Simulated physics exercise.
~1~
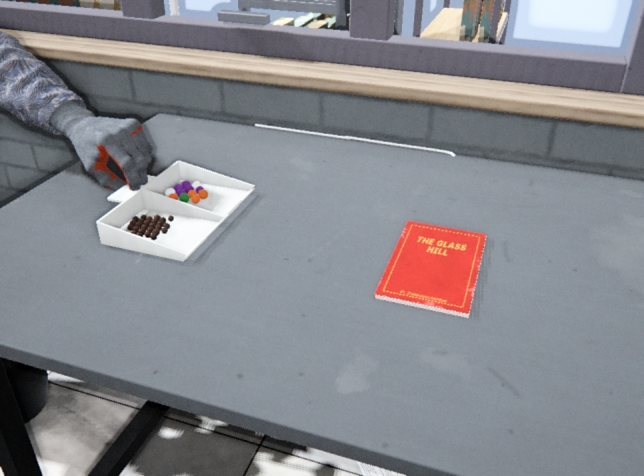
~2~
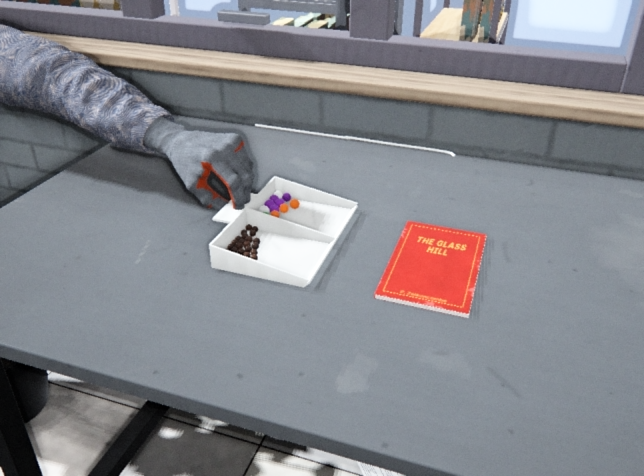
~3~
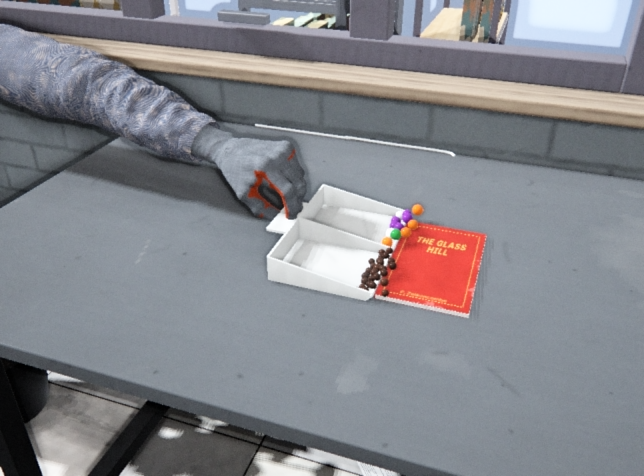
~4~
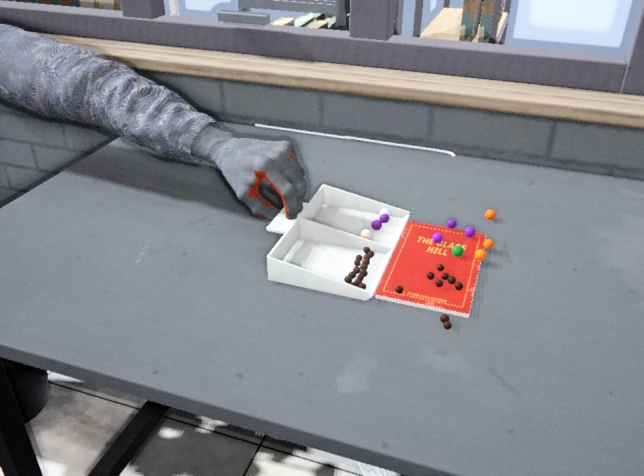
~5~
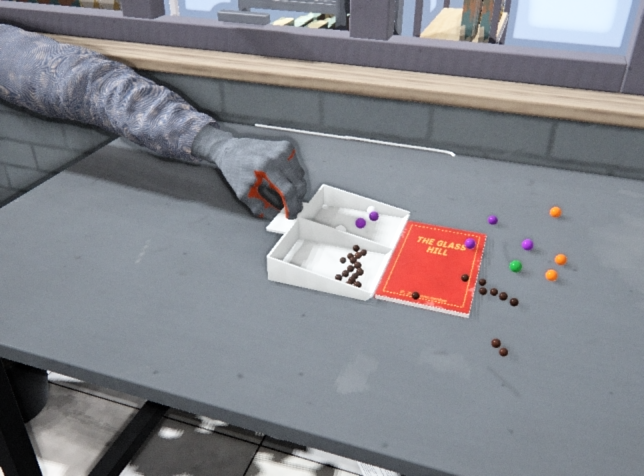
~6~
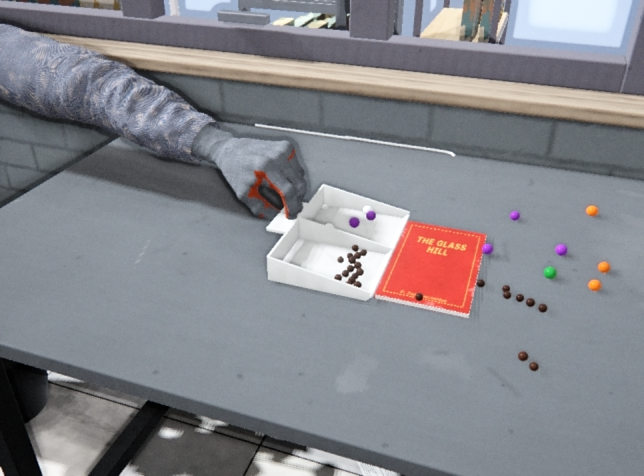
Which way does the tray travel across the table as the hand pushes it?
The tray moves to the right, toward the red book.
A white tray, pushed quickly across a gray table by a gray hand, slid right until it stopped against a red book. Some small brown balls and most of the colorful ones spilled over its edge and scattered, while the rest stayed inside.
